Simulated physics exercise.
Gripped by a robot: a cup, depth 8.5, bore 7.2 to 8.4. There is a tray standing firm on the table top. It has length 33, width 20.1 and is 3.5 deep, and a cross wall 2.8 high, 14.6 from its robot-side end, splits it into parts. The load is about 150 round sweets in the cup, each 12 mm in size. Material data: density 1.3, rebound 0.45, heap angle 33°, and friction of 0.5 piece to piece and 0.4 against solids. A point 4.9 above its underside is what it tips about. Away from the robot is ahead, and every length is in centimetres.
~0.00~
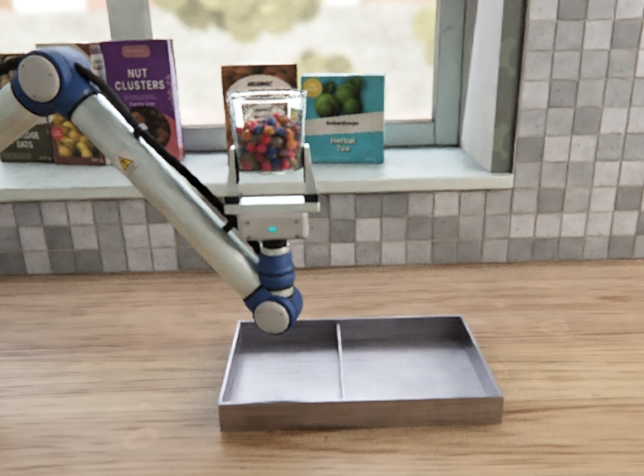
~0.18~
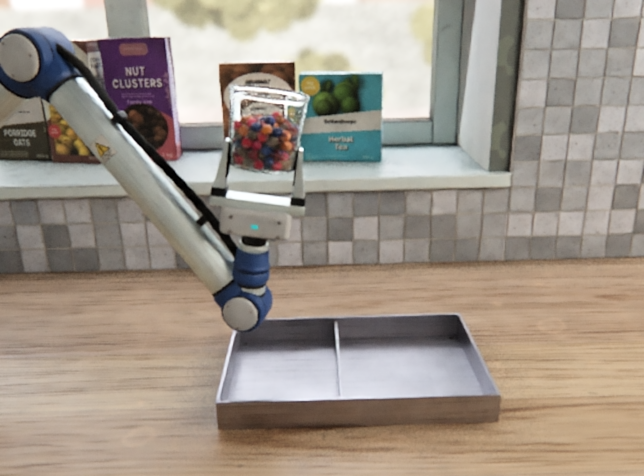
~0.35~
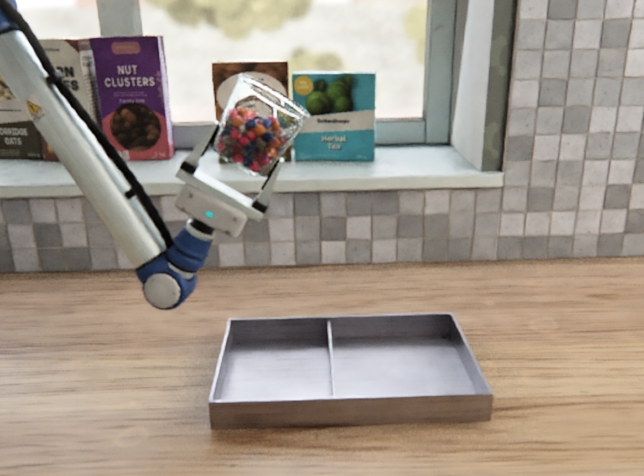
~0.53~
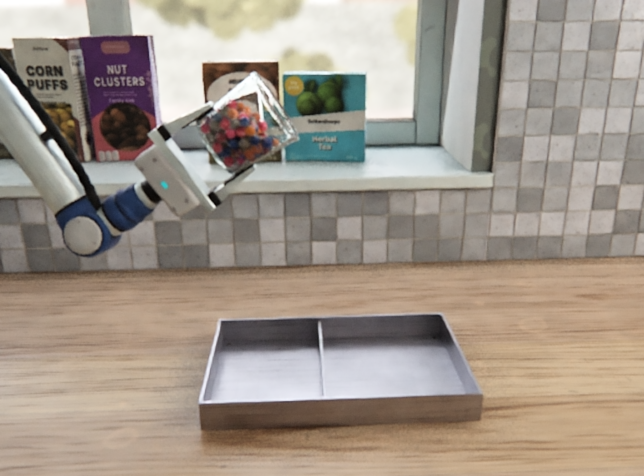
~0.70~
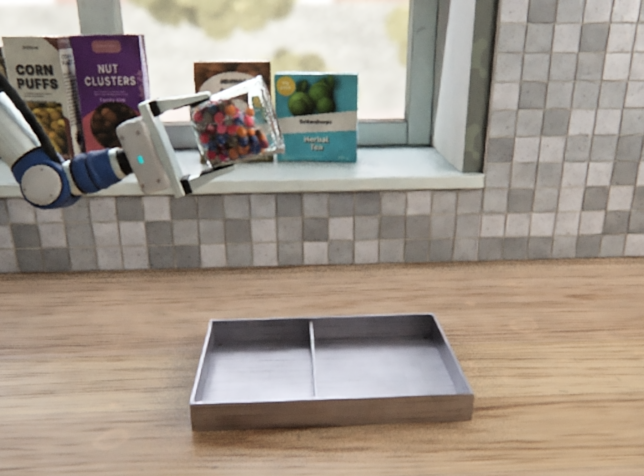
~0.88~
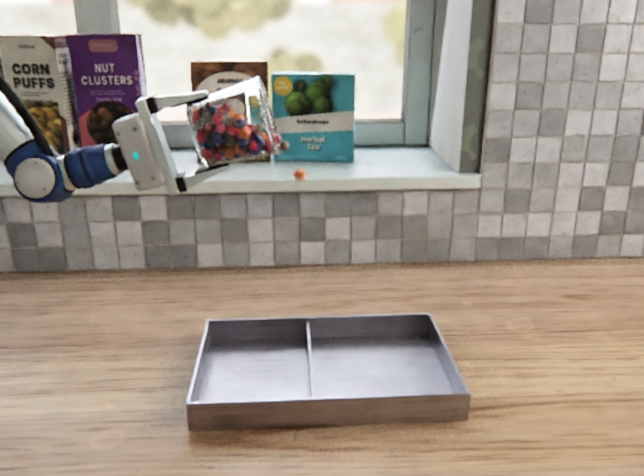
Robot arm tilting a clear cup of colourful round sweets rightward above a divided metal tray, first sweets dropping out.
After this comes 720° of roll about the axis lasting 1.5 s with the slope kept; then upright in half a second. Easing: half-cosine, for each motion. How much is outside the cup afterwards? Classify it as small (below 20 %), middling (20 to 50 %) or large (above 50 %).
Classified as middling.
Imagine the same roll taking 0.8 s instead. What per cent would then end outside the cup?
You'd be looking at some 15 per cent.
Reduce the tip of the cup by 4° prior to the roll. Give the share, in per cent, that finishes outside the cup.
I'd put it at close to 15 per cent.
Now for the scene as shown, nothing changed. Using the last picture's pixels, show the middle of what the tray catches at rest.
Middle: Close to (392, 366).
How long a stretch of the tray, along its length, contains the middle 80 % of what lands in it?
Around 14 cm.
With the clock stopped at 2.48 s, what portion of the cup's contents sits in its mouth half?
Around 30 per cent.
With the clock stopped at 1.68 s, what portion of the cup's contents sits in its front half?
Roughly 35 per cent of the contents lies on the viewer's side of the centre line.
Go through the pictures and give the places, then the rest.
Cup middle at (269, 132), upright; upper third of the load around (268, 127), from x 240 to 295, top at y 115; 146 in the cup, in the first frame.
Cup middle at (266, 131), tipped 9°; upper third of the load around (264, 126), from x 235 to 295, top at y 115, in the second frame.
Cup middle at (257, 129), tipped 32°; upper third of the load around (249, 122), from x 220 to 285, top at y 110, in the third frame.
Cup middle at (245, 128), tipped 57°; upper third of the load around (234, 119), from x 205 to 275, top at y 105, in the fourth frame.
Cup middle at (236, 126), tipped 73°; upper third of the load around (223, 116), from x 200 to 265, top at y 100, in the fifth frame.
Cup middle at (233, 126), tipped 75°; upper third of the load around (219, 120), from x 195 to 300, top at y 105; 144 in the cup, 2 in flight or on a rim, in the sixth frame.
By 1.68 s, tipped 75°, highest piece 37 above the table; 121 in the cup, 13 in the far-side part, 1 in the robot-side part, 11 in flight or on a rim.
By 2.48 s, tipped 68°, highest piece 36 above the table; 97 in the cup, 44 in the far-side part, 1 on the table or floor, 4 in flight or on a rim.
By 3.08 s, upright, highest piece 36 above the table; 97 in the cup, 48 in the far-side part, 1 on the table or floor.
By 3.78 s, upright, highest piece 36 above the table; 97 in the cup, 48 in the far-side part, 1 on the table or floor.
Final count, 97 in the cup, 48 in the far-side part, 1 on the table or floor. That is 34 % outside the cup.
